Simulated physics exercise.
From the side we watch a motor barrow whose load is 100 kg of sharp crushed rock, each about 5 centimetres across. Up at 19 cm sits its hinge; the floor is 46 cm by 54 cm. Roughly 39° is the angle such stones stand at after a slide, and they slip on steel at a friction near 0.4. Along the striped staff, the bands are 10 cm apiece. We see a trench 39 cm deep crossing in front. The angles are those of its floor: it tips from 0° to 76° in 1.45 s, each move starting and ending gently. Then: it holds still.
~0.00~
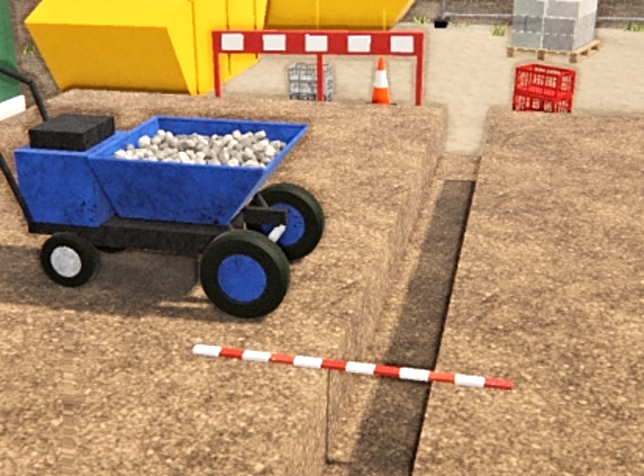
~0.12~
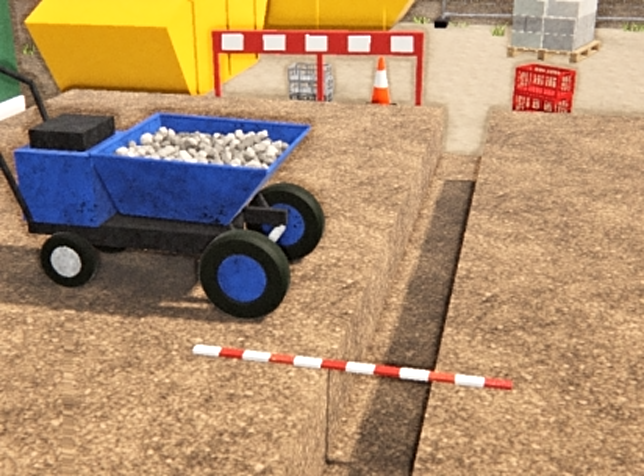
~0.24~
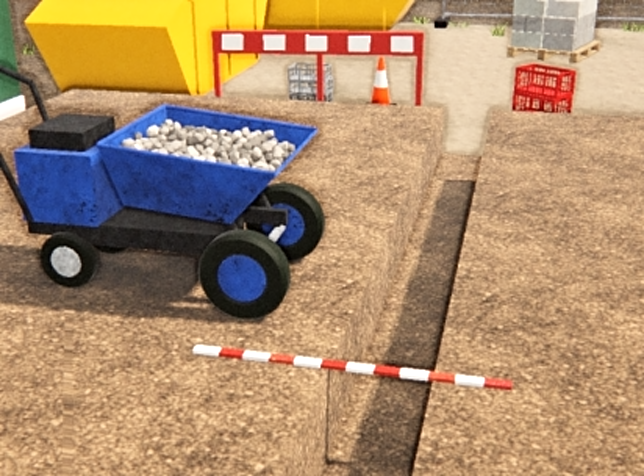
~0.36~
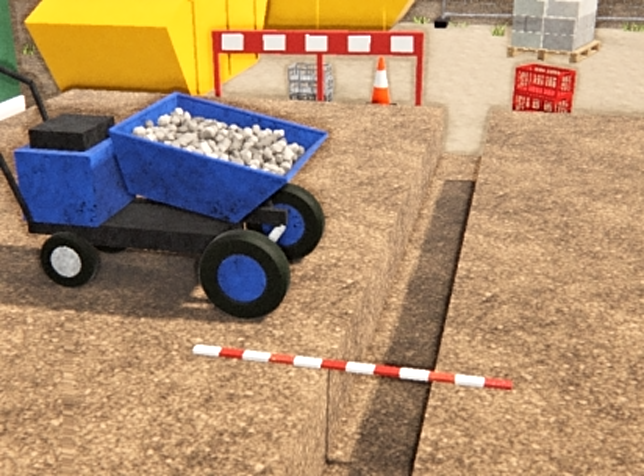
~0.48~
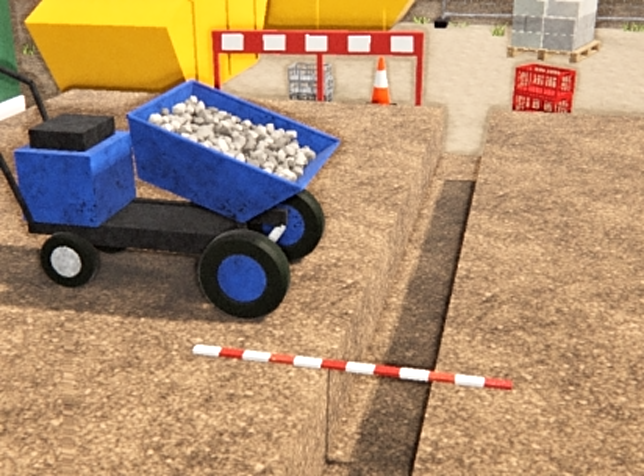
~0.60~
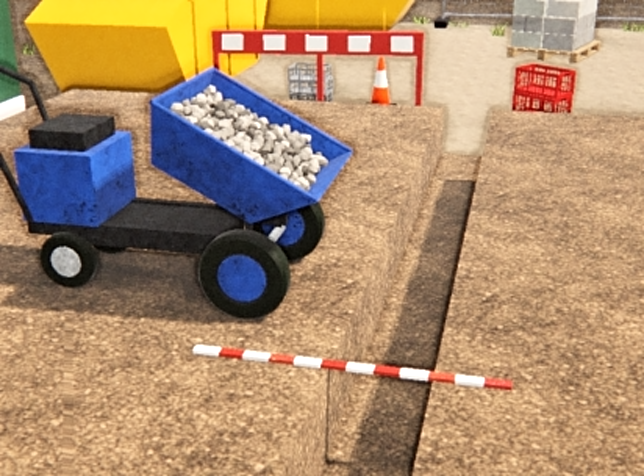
A blue motor barrow loaded with pale crushed rock stood still beside a narrow trench and a red-and-white striped staff, while its skip tilted forward to the right, its back end rising steadily.
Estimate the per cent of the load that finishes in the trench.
Roughly 99 percent.
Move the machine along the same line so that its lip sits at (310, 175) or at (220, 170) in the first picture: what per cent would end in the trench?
About 65 per cent from the first spot, about 95 from the second.
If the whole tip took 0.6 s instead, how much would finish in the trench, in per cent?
Expected share: Around 80%.
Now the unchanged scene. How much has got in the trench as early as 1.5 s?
I'd say near 40 per cent at that time.
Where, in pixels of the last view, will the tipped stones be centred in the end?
(410, 361).
After 1.1 s the floor is at 64°; 100 % in the skip; the foremost stones are at (366, 230).
After 1.5 s the floor is at 76°; 60 % in the skip, 40 % in the trench; the foremost stones are at (448, 335).
After 1.9 s the floor is at 76°; 26 % in the skip, 73 % in the trench, 1 % past the trench; the foremost stones are at (470, 310).
After 3.8 s the floor is at 76°; 0 % in the skip, 99 % in the trench, 1 % past the trench; the foremost stones are at (475, 310).
